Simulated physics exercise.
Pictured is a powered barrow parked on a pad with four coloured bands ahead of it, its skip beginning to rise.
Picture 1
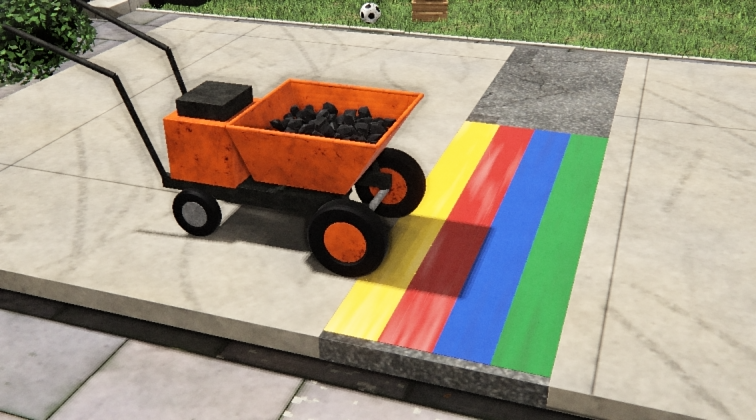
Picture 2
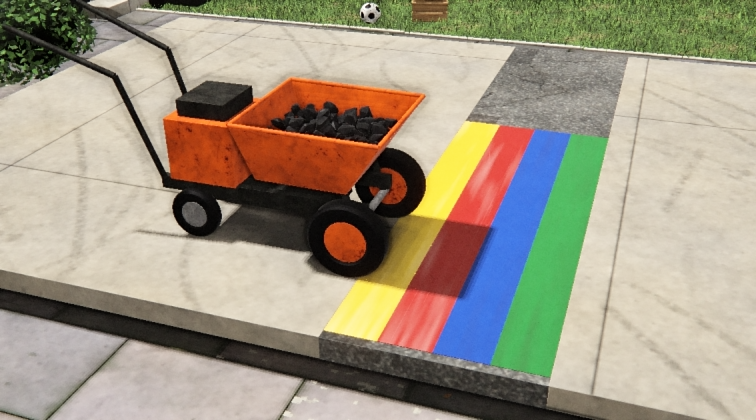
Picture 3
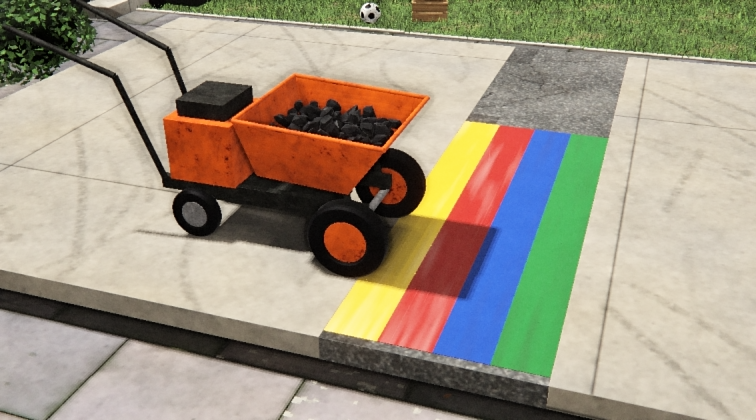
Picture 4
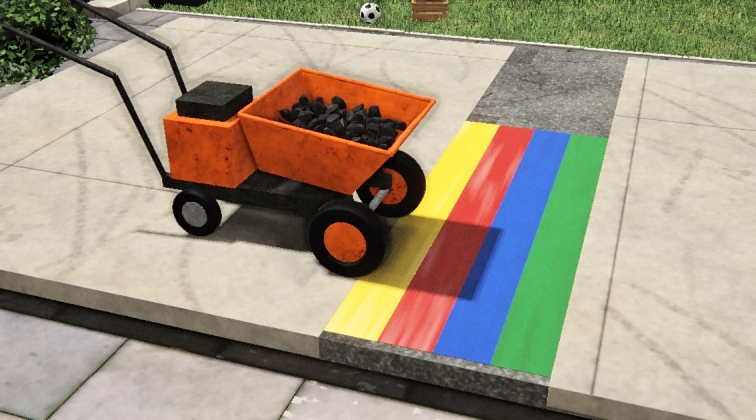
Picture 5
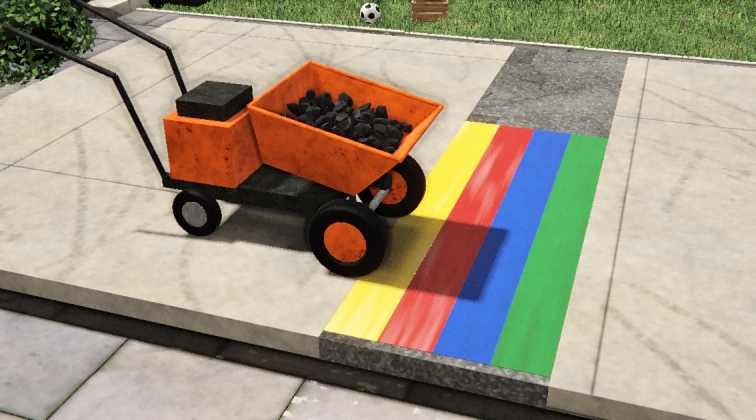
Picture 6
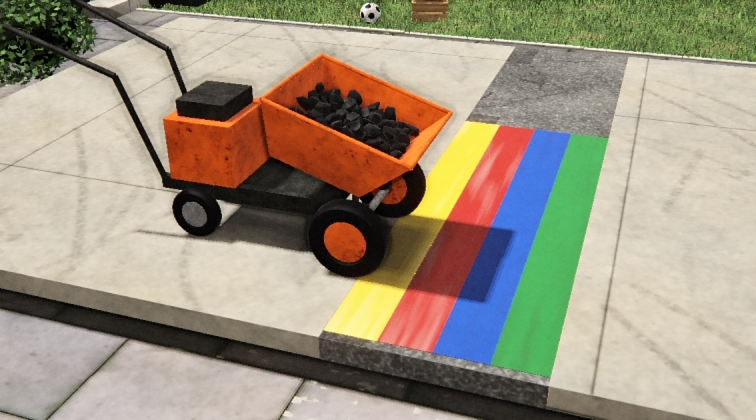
Orange powered barrow loaded with black coal standing beside yellow, red, blue and green strips, its skip gradually tilting forward to the right.
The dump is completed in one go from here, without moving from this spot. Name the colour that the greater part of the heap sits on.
Blue.
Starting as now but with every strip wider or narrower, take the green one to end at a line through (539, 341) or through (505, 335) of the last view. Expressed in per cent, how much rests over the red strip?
In turn 0 and 0 in a hundred.
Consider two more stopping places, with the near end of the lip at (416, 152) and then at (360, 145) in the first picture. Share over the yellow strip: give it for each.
I'd expect close to 0 per cent and then close to 0 per cent.
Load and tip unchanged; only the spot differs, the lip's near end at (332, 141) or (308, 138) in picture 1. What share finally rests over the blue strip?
30 % and 20 %.
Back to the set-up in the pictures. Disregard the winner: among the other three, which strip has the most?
Green.
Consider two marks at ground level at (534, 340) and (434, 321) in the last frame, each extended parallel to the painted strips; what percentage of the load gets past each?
Roughly 10 per cent, and 80 per cent.
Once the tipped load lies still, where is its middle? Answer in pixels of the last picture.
Roughly pixel (508, 258).
Soon after the last picture, skip tipped steeply; all in the skip.
A little later, skip tipped right over; most in the skip; a small part over the blue strip; a stray few over the green strip.
Later still, skip tipped right over; about a quarter in the skip; a stray few over the red strip; about half over the blue strip; about a quarter over the green strip; a stray few off the paint.
At rest, skip tipped right over; about a quarter in the skip; none over the yellow strip; a small part over the red strip; about half over the blue strip; about a quarter over the green strip; a stray few off the paint.
